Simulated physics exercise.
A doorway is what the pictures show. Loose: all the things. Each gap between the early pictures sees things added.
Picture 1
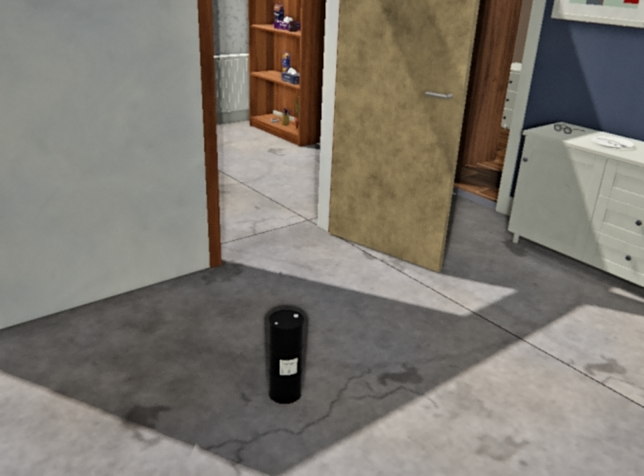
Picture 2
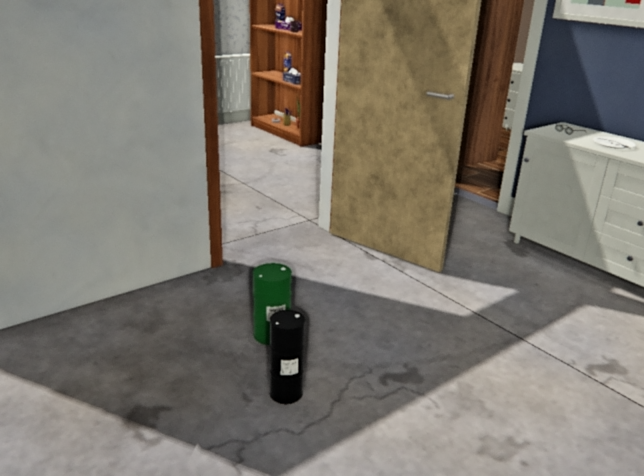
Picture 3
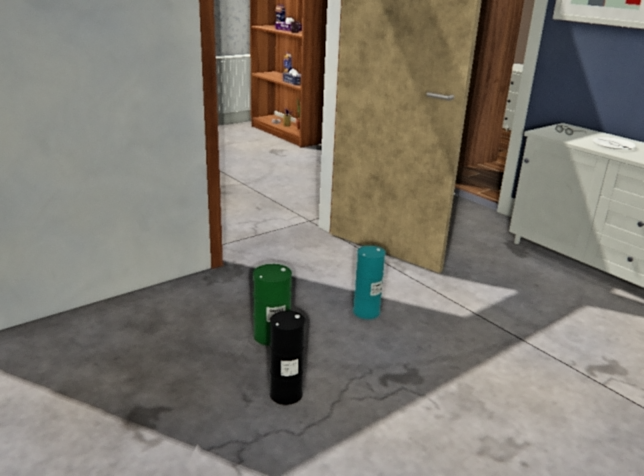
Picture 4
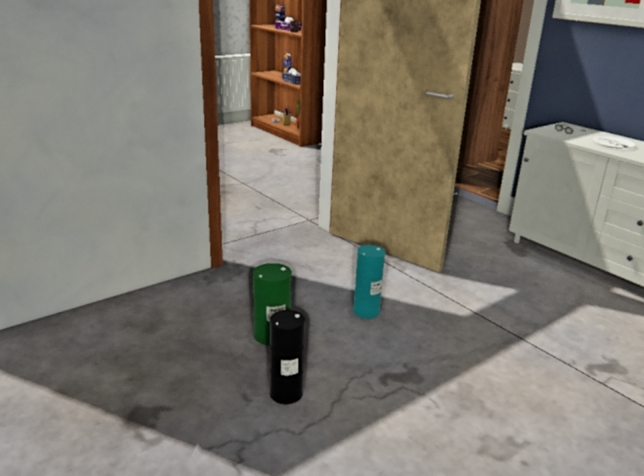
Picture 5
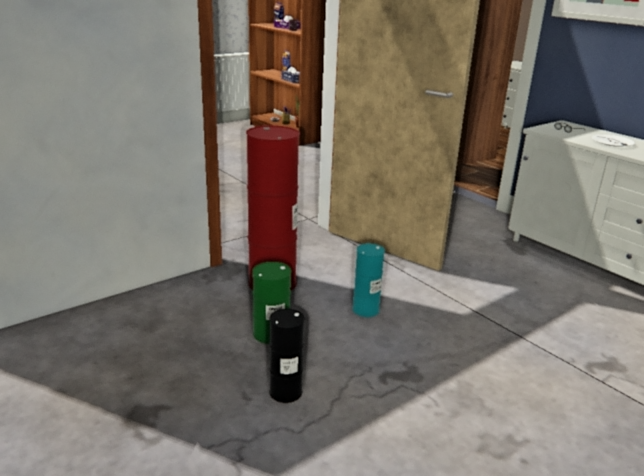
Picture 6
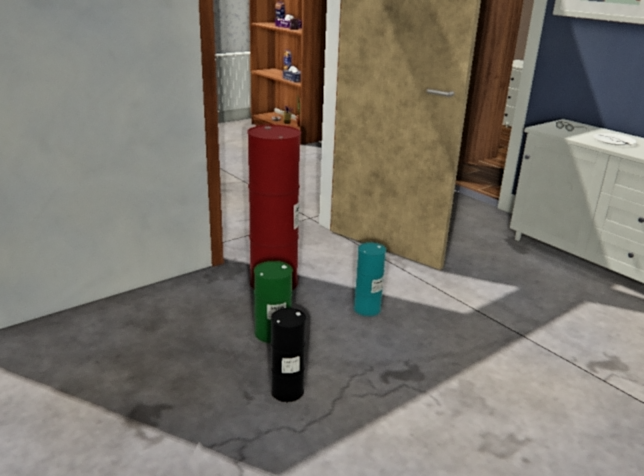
At the start, a lone black canister stands on the grey floor before an open doorway. A green canister appears just behind it, then a turquoise one to the right. After a still moment, a tall red drum appears behind the green canister, while the door stays wide open and motionless.
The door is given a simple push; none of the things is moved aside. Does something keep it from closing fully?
Yes, the door does not get all the way closed.
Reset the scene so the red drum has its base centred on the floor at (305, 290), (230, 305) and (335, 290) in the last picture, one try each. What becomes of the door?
Door, in order of tries: Obstructed, fully closed, obstructed.
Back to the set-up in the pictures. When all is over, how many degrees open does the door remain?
The answer is roughly 35°.
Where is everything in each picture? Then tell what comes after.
The first frame shows door wide open and still.
The second frame shows door wide open and still; green canister (272, 304).
The third frame shows door wide open and still; black canister (287, 358); green canister (272, 305).
The fourth frame shows door wide open and still; turquoise canister (369, 282); black canister (287, 358).
The fifth frame shows door wide open and still; green canister (272, 303); turquoise canister (368, 281).
The sixth frame shows door wide open and still; red drum (274, 212); black canister (288, 356).
Then, 0.50 s past the last view, open by 94°.
Then, 0.90 s past the last view, open by 74°.
Then, 1.20 s past the last view, open by 56°.
Then, 1.50 s past the last view, open by 38°.
Finally, open by 36°; all 4 still in place. Final places as the last picture's camera would see them, red drum near (270, 211).
